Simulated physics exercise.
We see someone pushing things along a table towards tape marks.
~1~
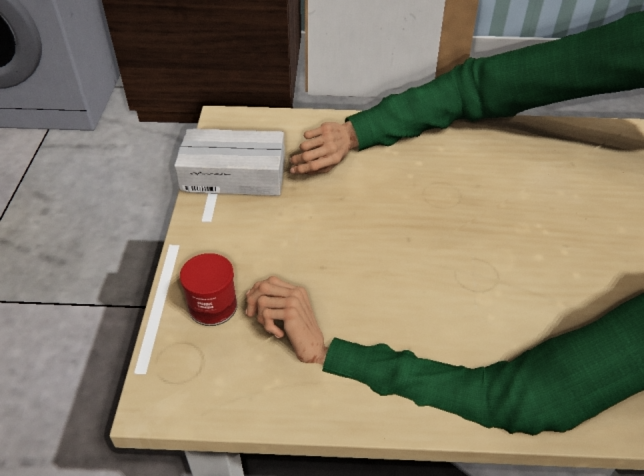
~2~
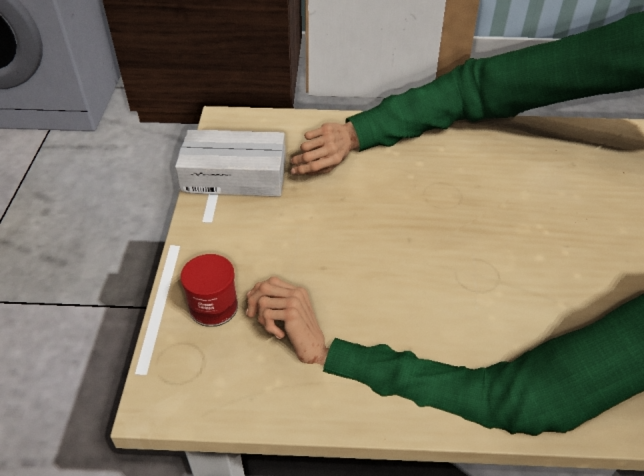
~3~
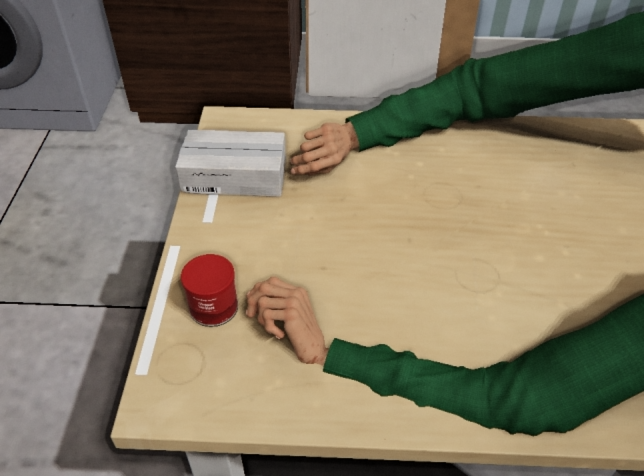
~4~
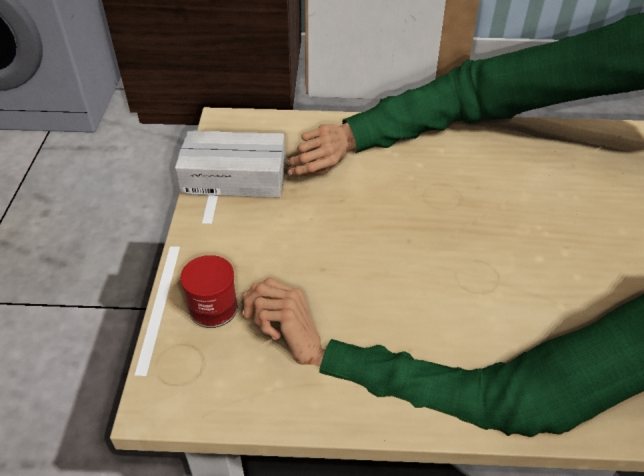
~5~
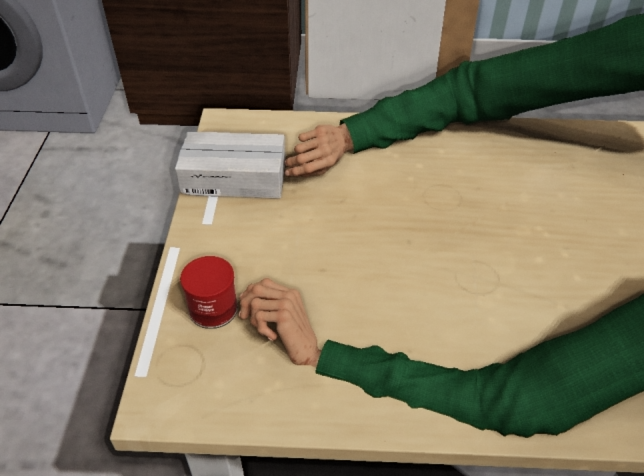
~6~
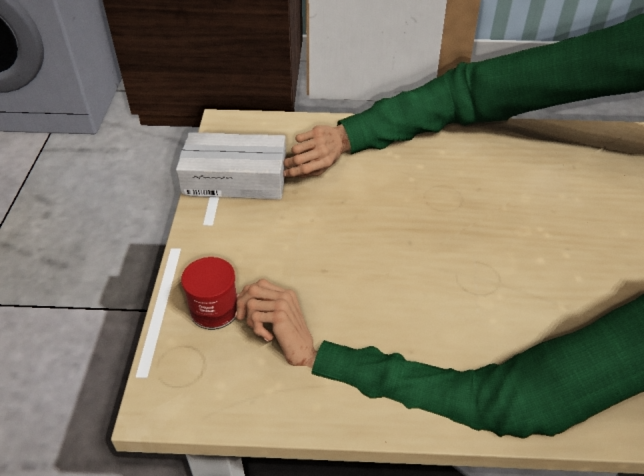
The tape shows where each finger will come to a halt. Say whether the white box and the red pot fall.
The white box falls off the table; the red pot falls off the table.
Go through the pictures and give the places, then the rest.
White box (232, 162); red pot (210, 290), in the first picture.
Red pot (210, 291), in the second picture.
White box (233, 162), in the third picture.
Red pot (210, 292), in the fourth picture.
White box (233, 165), in the fifth picture.
White box (234, 166); red pot (211, 294), in the sixth picture.
Then, 1.54 s later than the last frame, white box tilted by 32° near (161, 172); red pot tilted by 37° near (116, 300).
Then, 1.78 s later than the last frame, white box dropping near (173, 294); red pot dropping near (119, 409).
Then, 1.98 s later than the last frame, white box fallen near (221, 375); red pot fallen.
When it is over, the white box drops to the floor; the red pot drops to the floor.
